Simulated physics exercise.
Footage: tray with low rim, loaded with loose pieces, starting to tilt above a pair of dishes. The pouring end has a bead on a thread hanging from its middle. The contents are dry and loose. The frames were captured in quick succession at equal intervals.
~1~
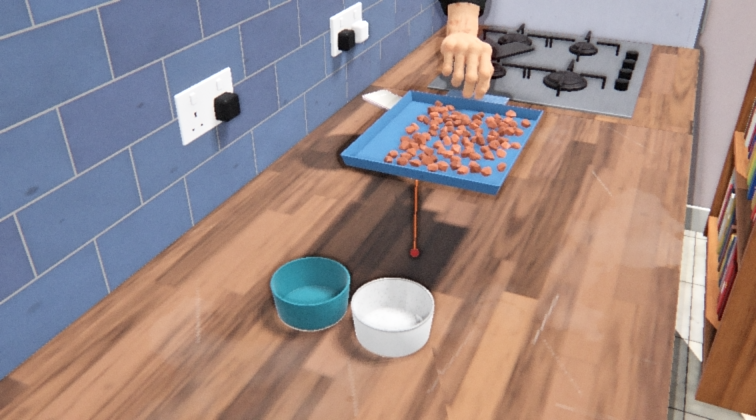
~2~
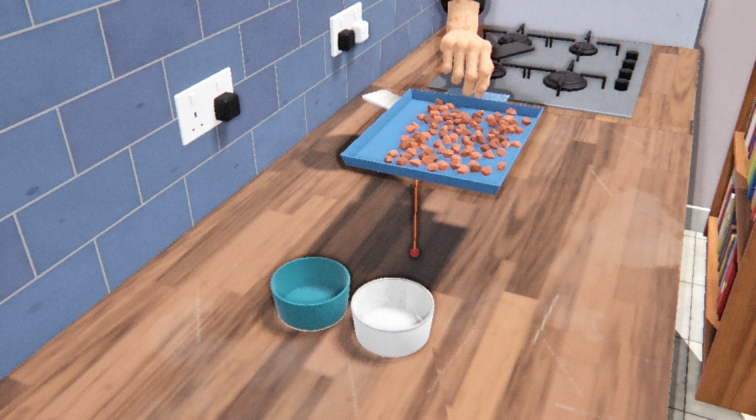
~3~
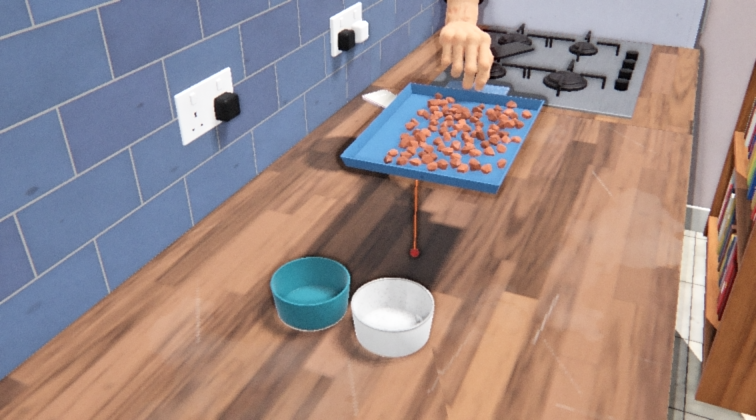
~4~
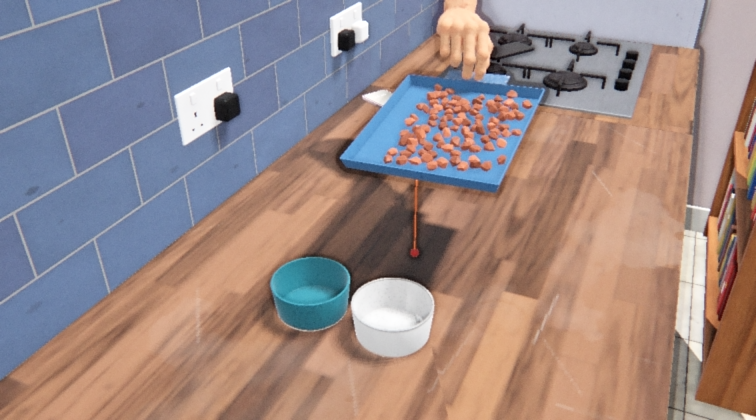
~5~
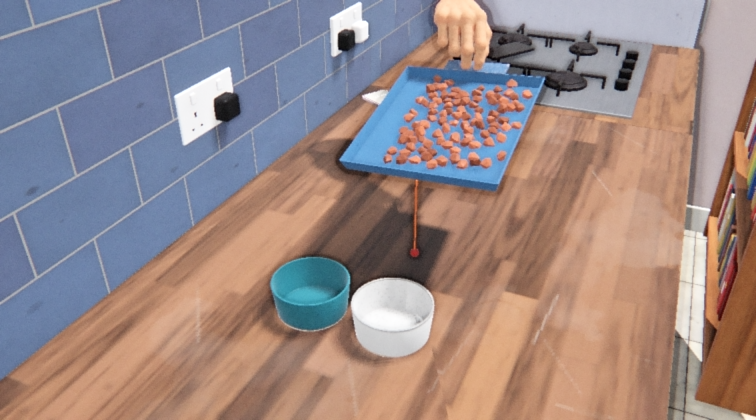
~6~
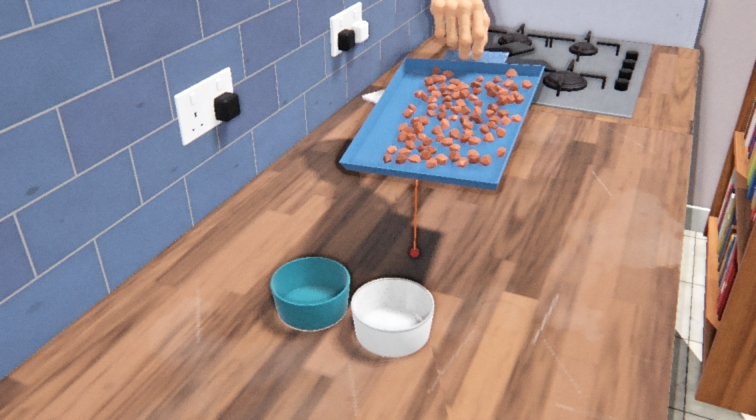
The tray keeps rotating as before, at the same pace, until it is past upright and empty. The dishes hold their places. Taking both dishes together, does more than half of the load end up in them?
No - catch: Under fifty percent.
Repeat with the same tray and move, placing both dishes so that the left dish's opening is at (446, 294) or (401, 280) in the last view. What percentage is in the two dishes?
About 10 per cent first, then about 40 per cent.
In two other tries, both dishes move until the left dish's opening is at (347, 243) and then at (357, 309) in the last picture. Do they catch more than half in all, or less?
Placing 1: A minority of it. Placing 2: A minority of it.
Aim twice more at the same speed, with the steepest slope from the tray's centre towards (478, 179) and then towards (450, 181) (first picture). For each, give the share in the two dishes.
In order, 0 in a hundred and 10 in a hundred.
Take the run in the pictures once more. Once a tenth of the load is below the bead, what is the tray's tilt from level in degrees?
Around 70°, give or take.
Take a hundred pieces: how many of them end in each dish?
Left dish: 10 %, right dish: 20 %.
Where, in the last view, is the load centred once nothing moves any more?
(363, 289).
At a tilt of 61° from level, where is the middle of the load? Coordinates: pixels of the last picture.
Roughly at (392, 163).
Soon, tray tipped steeply; most on the tray; a small part in the air.
A while on, tray tipped past a quarter turn; a small part on the tray; a small part in the right dish; a small part in the left dish; about half outside both; a small part in the air.
Towards the end, tray tipped past a quarter turn; about a quarter in the right dish; a small part in the left dish; most outside both.
Finally, tray tipped past a quarter turn; about a quarter in the right dish; a small part in the left dish; most outside both.
